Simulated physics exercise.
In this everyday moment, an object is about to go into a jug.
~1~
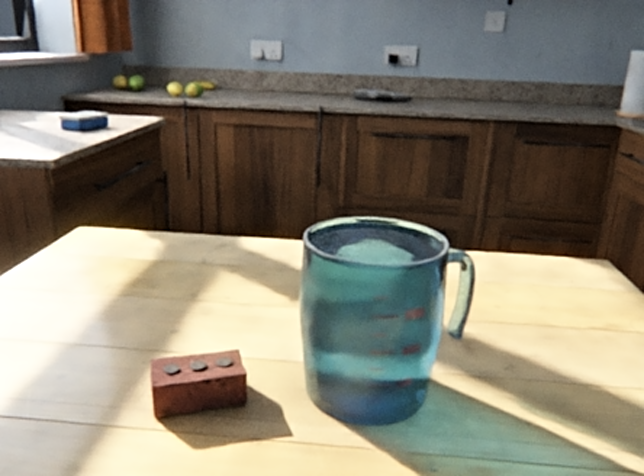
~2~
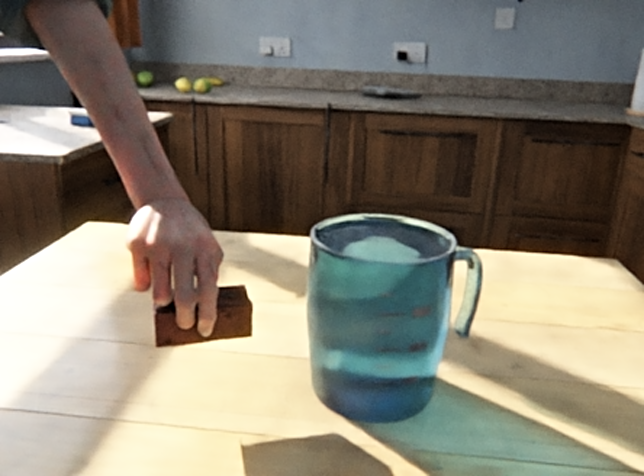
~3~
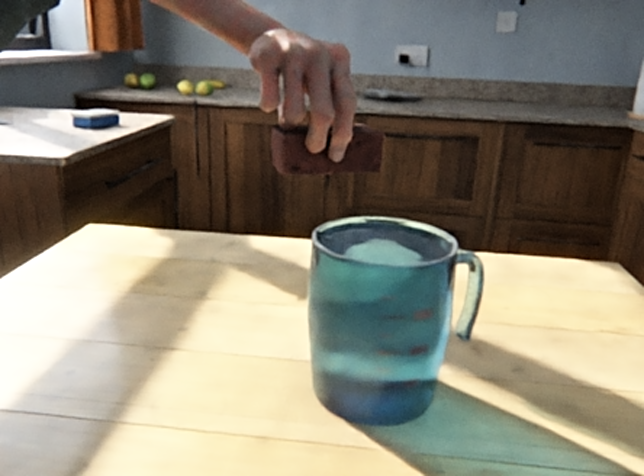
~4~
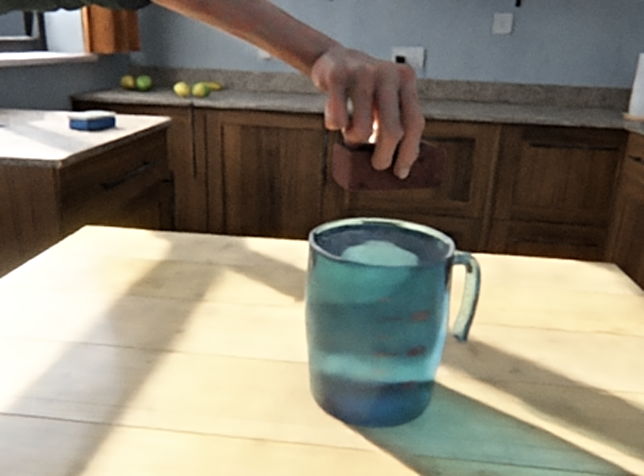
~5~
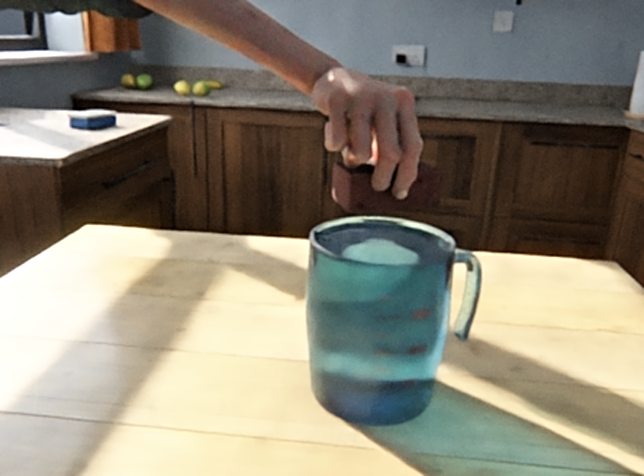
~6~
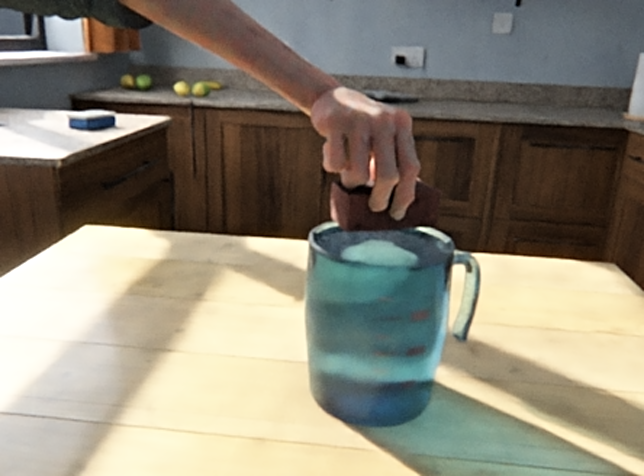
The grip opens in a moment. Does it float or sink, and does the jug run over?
With the water, it goes down; meanwhile the jug pours over the edge.
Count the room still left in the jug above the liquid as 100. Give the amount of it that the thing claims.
Estimate: Roughly 210 per cent.
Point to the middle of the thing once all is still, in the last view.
It winds up with its middle close to pixel (371, 368).
Soon after, the piece of brick enters the water; the jug is full to the brim.
Later, the piece of brick goes on down; the jug is full to the brim; some has gone over the rim.
In the end, the piece of brick lies on the bottom; the jug is full to the brim; some has gone over the rim.
